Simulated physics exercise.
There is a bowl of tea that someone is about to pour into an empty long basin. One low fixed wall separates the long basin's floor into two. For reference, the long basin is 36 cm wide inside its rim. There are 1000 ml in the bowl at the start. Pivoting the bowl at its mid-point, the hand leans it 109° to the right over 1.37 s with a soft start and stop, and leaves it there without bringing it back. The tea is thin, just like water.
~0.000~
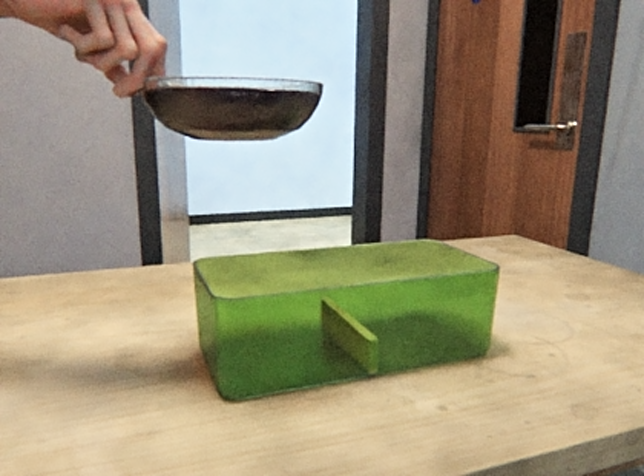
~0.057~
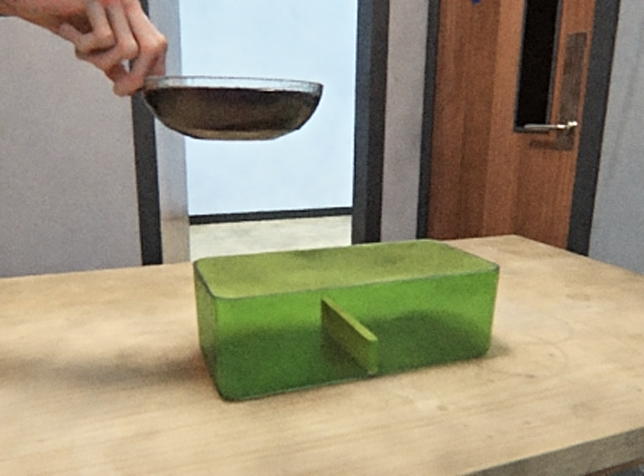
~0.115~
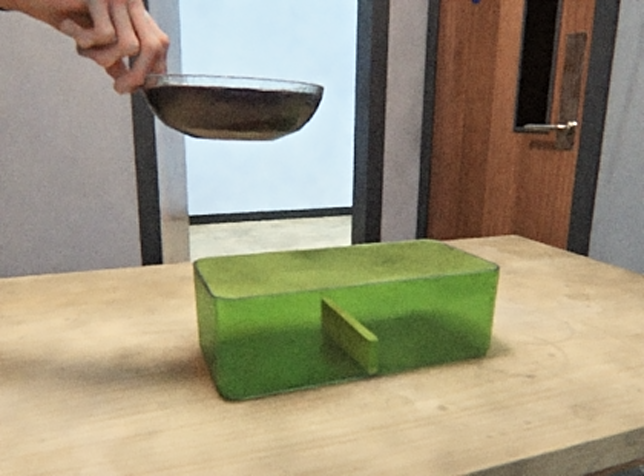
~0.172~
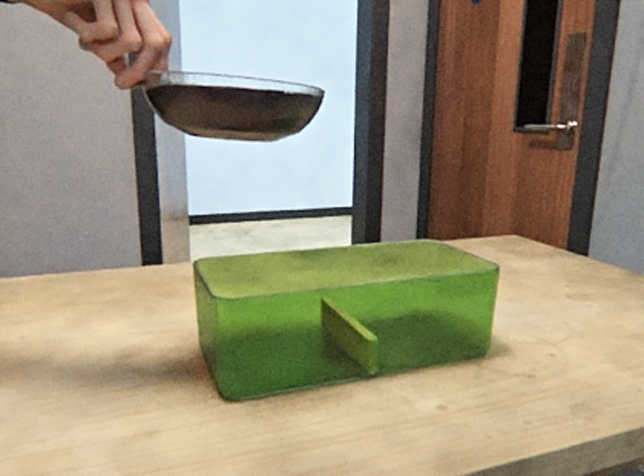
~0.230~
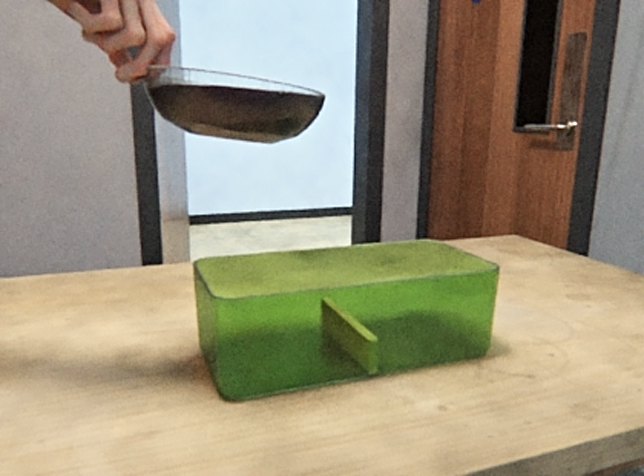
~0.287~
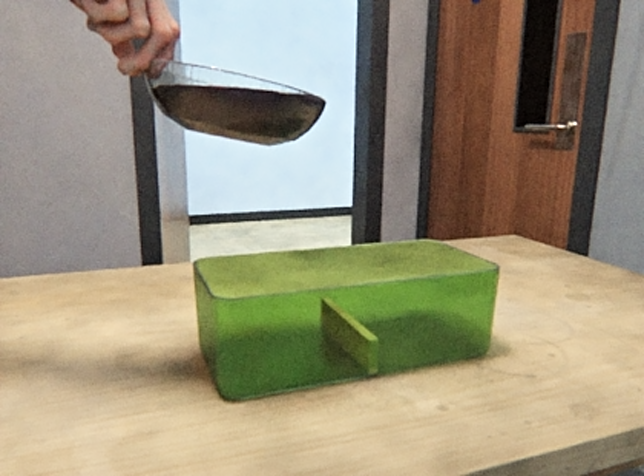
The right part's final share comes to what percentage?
It comes to roughly 70 %.
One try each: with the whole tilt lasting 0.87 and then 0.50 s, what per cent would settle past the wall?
Near 65 in a hundred on the first go and near 45 in a hundred on the second.
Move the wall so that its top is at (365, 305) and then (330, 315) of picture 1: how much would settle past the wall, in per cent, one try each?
Respectively 60 and 80 %.
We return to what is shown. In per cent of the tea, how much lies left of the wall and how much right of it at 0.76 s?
Around 3 percent on the left and 34 on the right.
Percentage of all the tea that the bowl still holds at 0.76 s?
Near 20 in a hundred.
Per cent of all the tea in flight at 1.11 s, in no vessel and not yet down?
Something like 2 per cent of the total.
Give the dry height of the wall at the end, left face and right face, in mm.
Left 34 mm, right 16 mm.
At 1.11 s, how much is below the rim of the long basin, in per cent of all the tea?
I'd put it at roughly 96 per cent.
After 0.76 s the tilt is 64° and 20 per cent is still to pour, 3 is left of the wall and 34 right of it.
After 1.11 s the tilt is 100° and 0 per cent is still to pour, 25 is left of the wall and 71 right of it.
After 1.47 s the tilt is 109° and 0 per cent is still to pour, 27 is left of the wall and 71 right of it.
After 1.87 s the tilt is 109° and 0 per cent is still to pour, 27 is left of the wall and 71 right of it.
In the end 27 per cent lies left of the wall, 70 right of it and 2 outside.
